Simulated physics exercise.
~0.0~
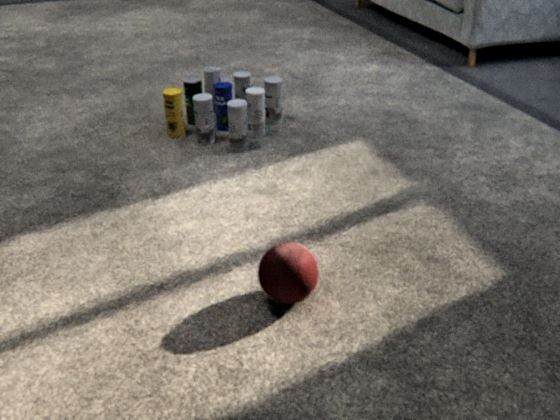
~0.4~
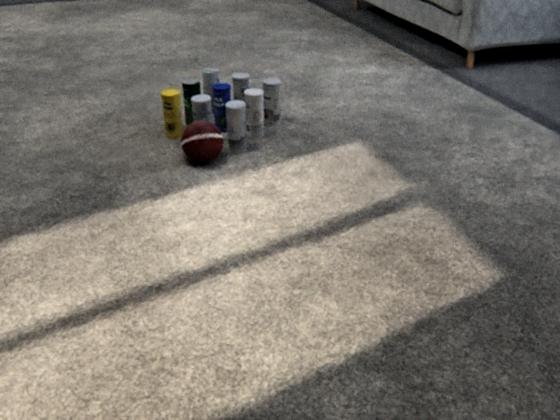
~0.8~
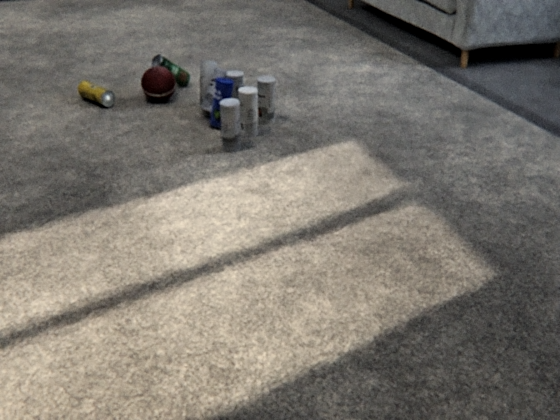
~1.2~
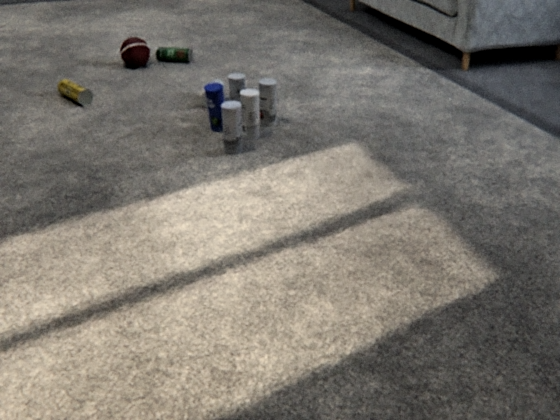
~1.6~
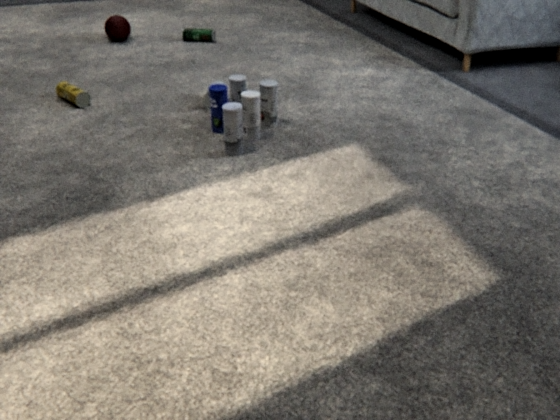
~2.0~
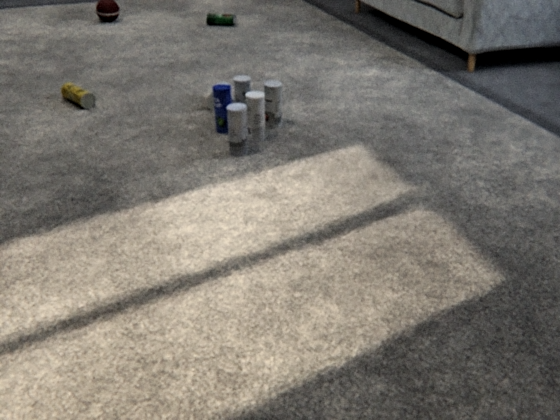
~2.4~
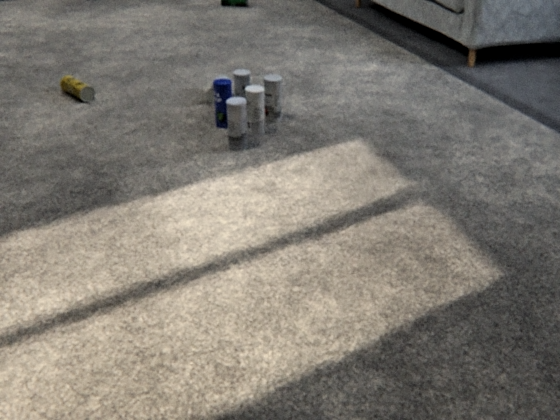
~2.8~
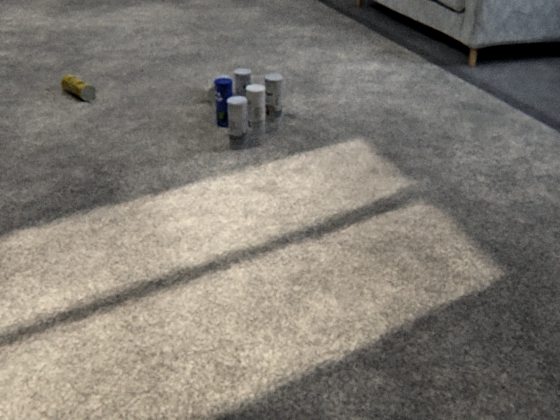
Red ball rolling across grey carpet into grouped canisters, knocking down yellow and green ones and rolling away, leaving five standing.
